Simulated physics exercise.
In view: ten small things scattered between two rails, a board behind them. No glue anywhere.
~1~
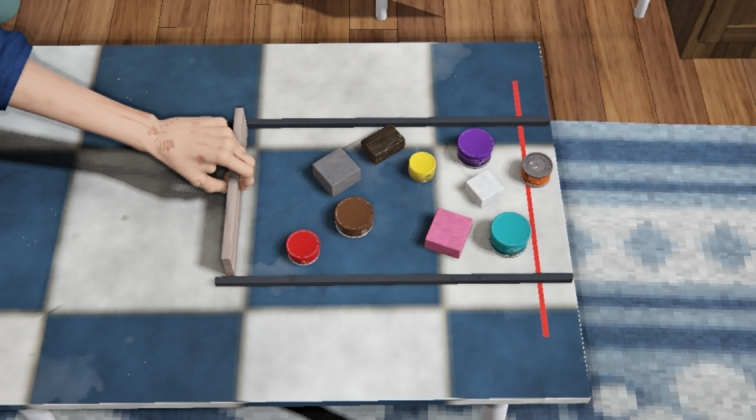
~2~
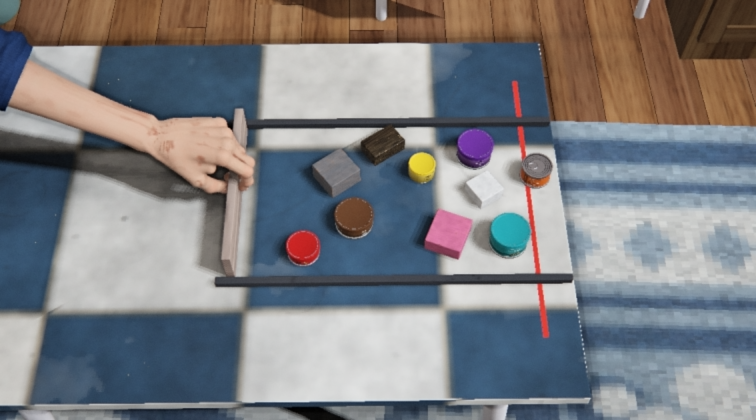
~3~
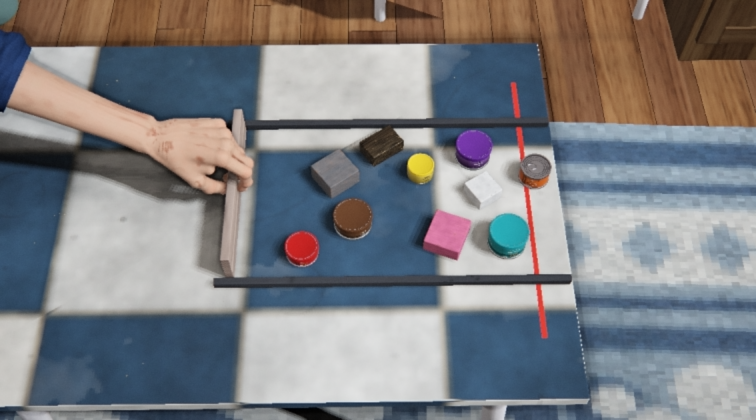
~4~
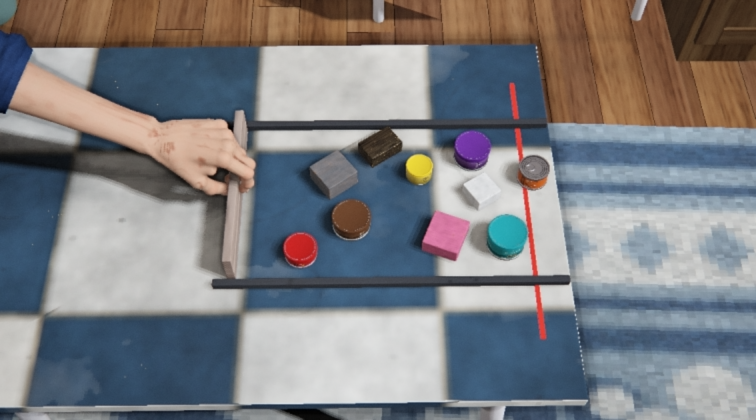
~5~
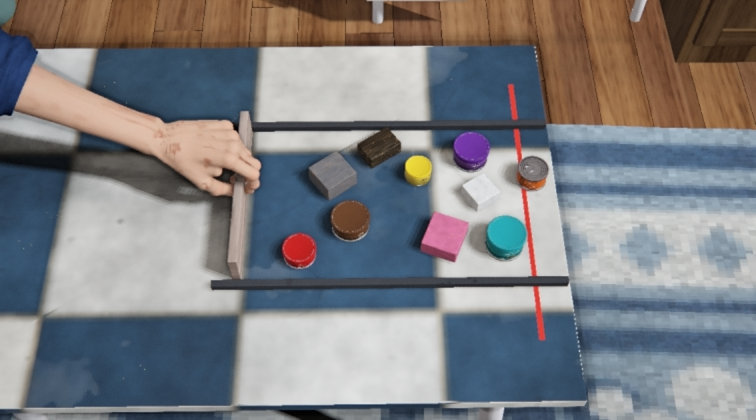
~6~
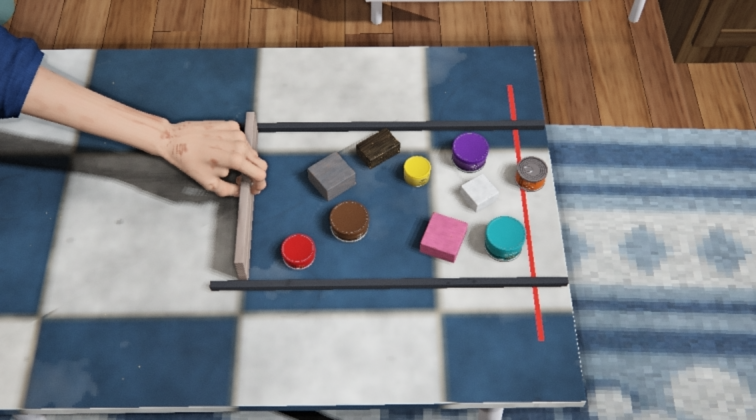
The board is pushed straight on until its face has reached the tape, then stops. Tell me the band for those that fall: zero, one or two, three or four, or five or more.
The number that fall off is five or more.
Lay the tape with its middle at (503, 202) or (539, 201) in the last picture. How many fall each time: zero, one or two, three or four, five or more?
In that order: One to two; more than four.
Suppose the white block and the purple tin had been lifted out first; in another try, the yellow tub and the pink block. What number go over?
4 in the first case, 4 in the second.
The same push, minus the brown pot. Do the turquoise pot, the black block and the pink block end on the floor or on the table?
The turquoise pot goes over, the black block does not fall, the pink block is kept.
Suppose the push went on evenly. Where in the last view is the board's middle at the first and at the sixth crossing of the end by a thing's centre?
At (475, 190) for the first, at (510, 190) for the sixth.
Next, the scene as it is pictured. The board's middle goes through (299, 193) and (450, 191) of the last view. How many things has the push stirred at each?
First 1, then 9.
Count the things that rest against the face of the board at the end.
The number is 4.
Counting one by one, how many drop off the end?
It comes to 6.
Soon after, none off yet; orange tin at rest near (531, 174); turquoise pot at rest near (505, 239); white block at rest near (479, 193).
After that, none off yet; orange tin at rest near (531, 174); turquoise pot displaced a little near (528, 241); white block displaced a little near (488, 199).
In the end, the number that fall off is five or more; gone, yellow tub, pink block, purple tin, white block, turquoise pot and orange tin.
